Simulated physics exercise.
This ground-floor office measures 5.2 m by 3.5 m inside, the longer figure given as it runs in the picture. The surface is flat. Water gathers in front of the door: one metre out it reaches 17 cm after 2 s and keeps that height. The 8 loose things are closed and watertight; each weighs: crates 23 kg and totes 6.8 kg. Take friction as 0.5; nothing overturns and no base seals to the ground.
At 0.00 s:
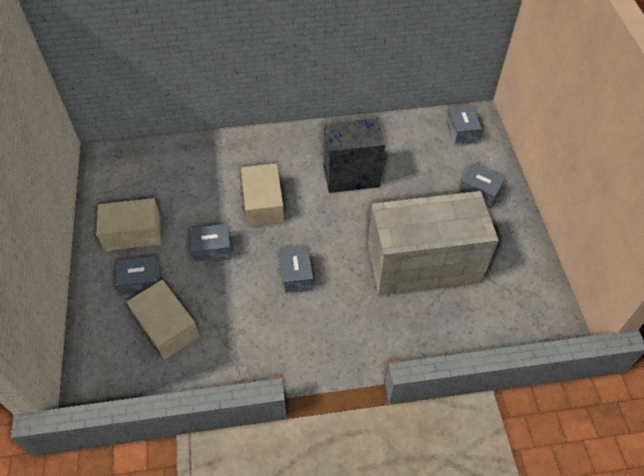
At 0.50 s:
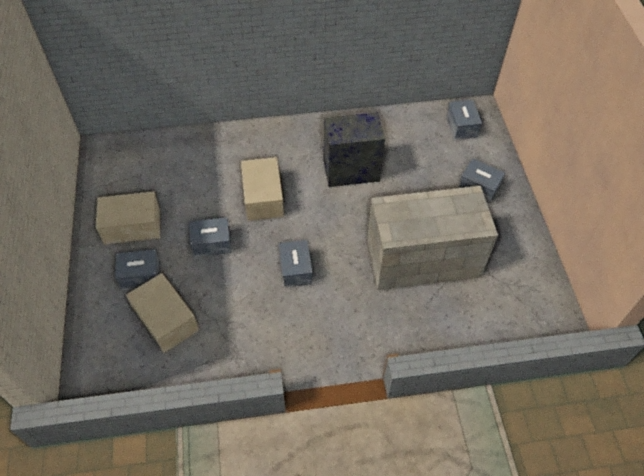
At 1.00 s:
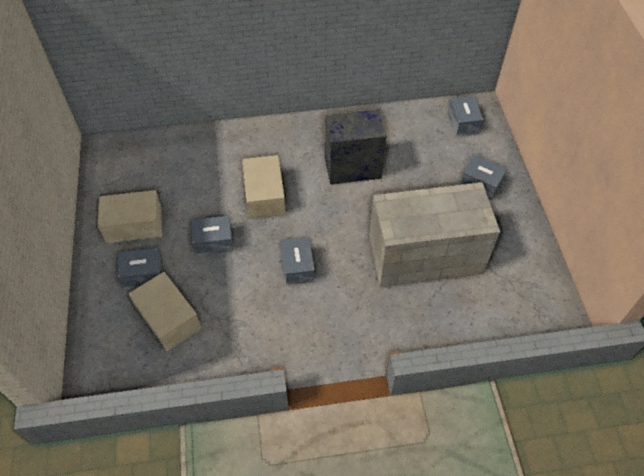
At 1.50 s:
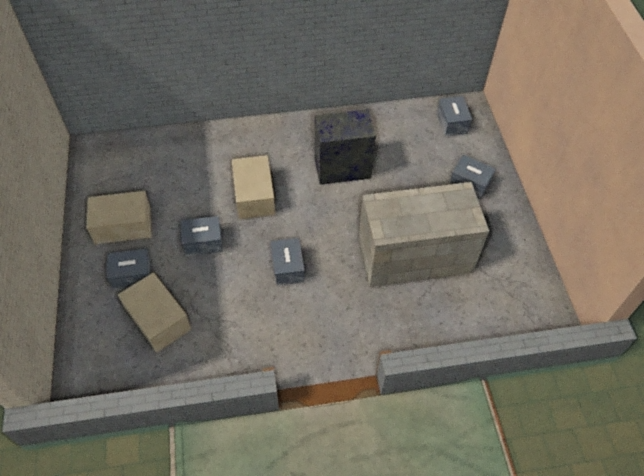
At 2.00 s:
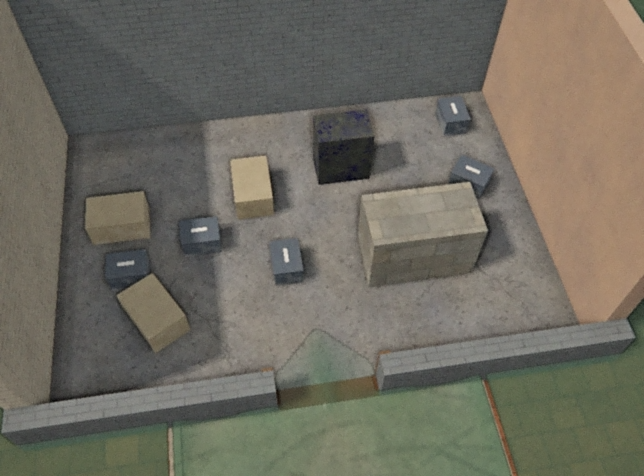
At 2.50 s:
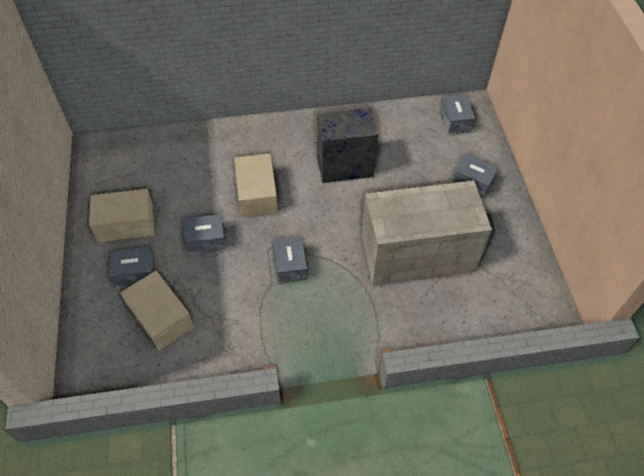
Ground-floor office with scattered crates and totes, greenish water spreading over paving outside, then entering through the doorway across the floor.
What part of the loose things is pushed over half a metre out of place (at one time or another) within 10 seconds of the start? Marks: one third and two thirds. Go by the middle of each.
Share: Less than a third.
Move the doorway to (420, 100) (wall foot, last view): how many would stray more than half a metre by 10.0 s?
Then 2.
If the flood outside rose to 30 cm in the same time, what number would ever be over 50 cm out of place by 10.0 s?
Then 7.
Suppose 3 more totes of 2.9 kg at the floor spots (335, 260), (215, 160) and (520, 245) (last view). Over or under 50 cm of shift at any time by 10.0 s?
In turn: Over, over, over.
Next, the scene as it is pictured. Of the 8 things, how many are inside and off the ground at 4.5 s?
At that moment 0.
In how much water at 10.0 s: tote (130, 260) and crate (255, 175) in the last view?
About 3 and 6 cm.
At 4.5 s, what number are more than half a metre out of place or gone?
1 of them.
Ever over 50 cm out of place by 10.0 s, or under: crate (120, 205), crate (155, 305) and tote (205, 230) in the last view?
In that order: Less, less, past it.
After 3.5 s 0 of 8 are over 50 cm from their spots; 0 afloat.
After 4.5 s 1 of 8 are over 50 cm from their spots; 0 afloat.
After 7.0 s 2 of 8 are over 50 cm from their spots; 0 afloat.
After 10.0 s 2 of 8 are over 50 cm from their spots, and 2 have been at some point; 3 afloat.
